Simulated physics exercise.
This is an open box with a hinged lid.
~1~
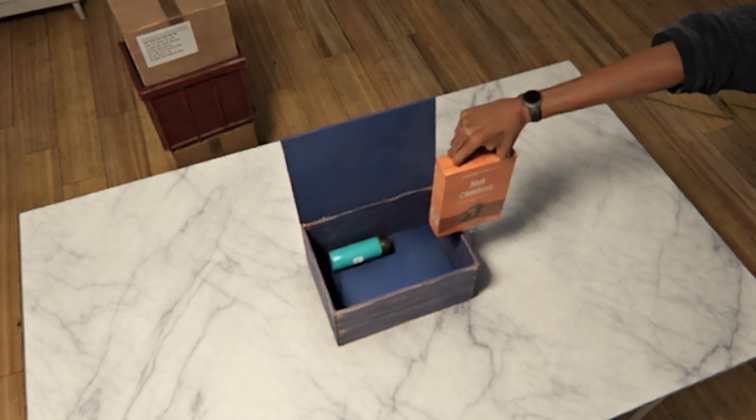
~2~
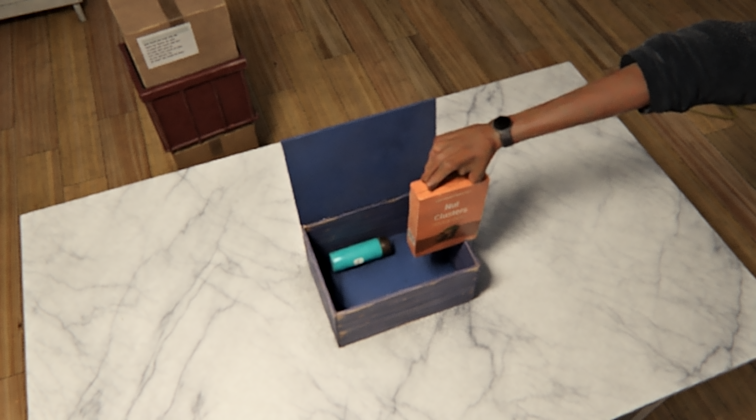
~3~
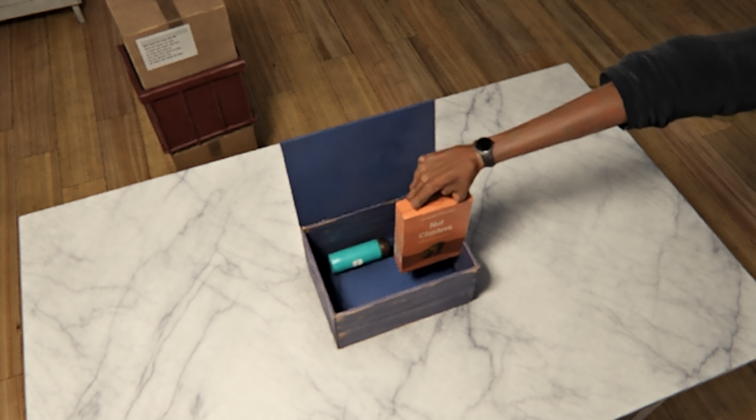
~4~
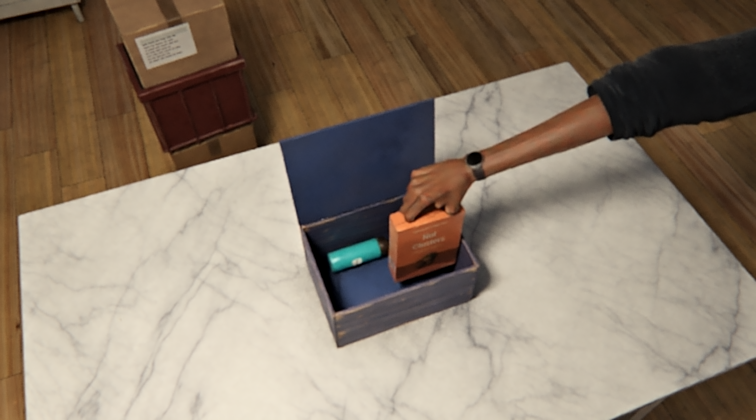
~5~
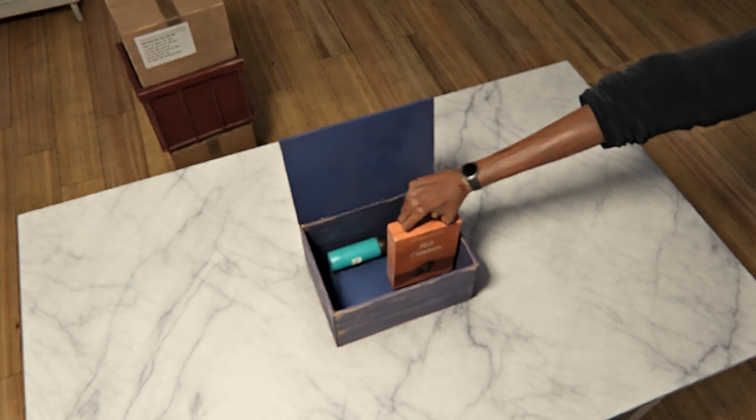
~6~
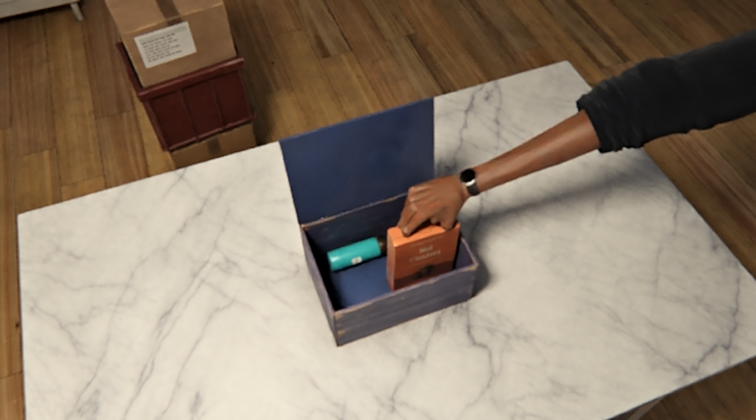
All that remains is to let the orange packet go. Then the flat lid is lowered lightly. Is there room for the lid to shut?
Outcome: The lid is held up.
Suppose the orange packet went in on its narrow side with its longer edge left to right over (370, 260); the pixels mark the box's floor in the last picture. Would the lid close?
Then it closes.
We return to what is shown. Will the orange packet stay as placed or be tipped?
The orange packet stays as placed.
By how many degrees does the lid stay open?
Some 25° above the rim.
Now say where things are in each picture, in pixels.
The first frame shows coming down; orange packet (470, 190); turquoise shaker (360, 252).
The second frame shows coming down; orange packet (446, 212); turquoise shaker (360, 254).
The third frame shows coming down; orange packet (431, 230); turquoise shaker (359, 255).
The fourth frame shows coming down; orange packet (425, 241); turquoise shaker (359, 254).
The fifth frame shows coming down; orange packet (422, 249); turquoise shaker (358, 253).
The sixth frame shows put in, still held; orange packet (421, 254); turquoise shaker (358, 253).
Then, 1.20 s on from there, lid starting down.
Then, 1.60 s on from there, lid 58° above the rim.
Then, 1.80 s on from there, lid 41° above the rim.
In the end, lid 27° above the rim; both unmoved. At the end, from the last picture's camera, orange packet near (421, 254).
